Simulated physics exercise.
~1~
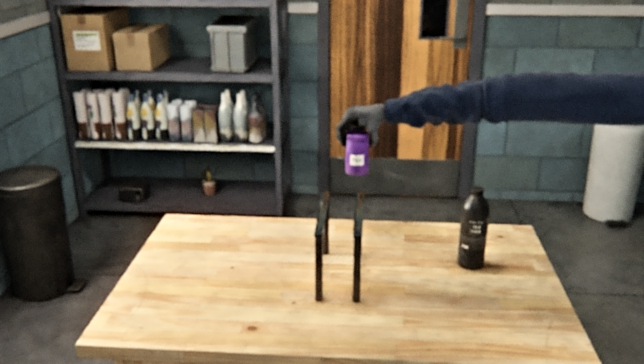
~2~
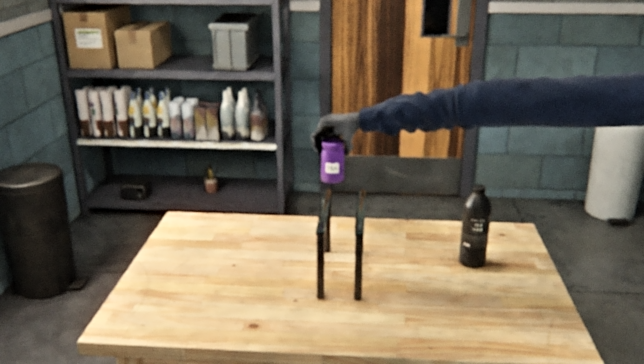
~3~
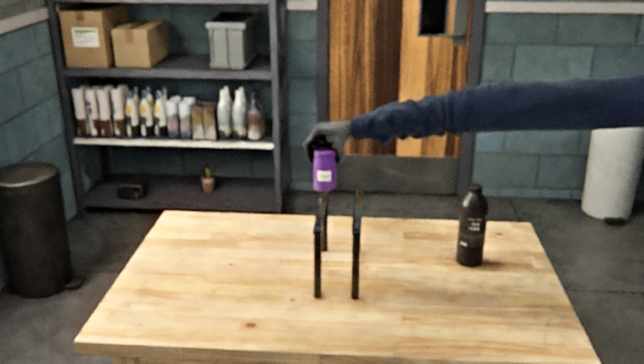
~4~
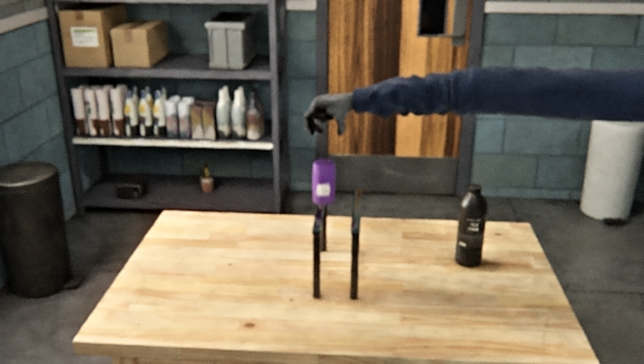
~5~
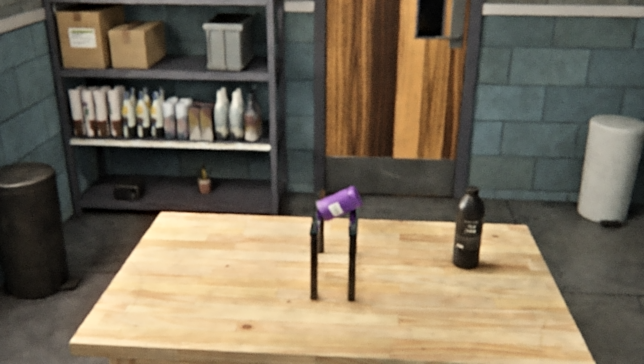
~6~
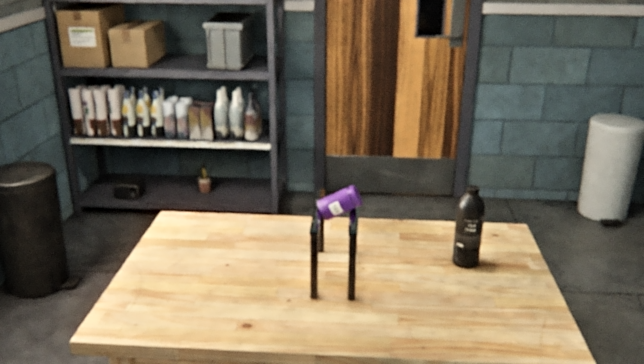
In a workshop with a wooden door and a shelf of bottles behind, a light wooden table holds a pair of dark supports set slightly apart, with a black bottle to the right. A gloved hand in a dark blue sleeve reaches in from the right, holding a purple jar upright above the supports. The hand shifts the jar left, then lowers it over the left support. The fingers let go and the hand draws back. The jar tips over to the right and lodges across the tops of the supports, lying tilted on its side, while the black bottle stays standing.
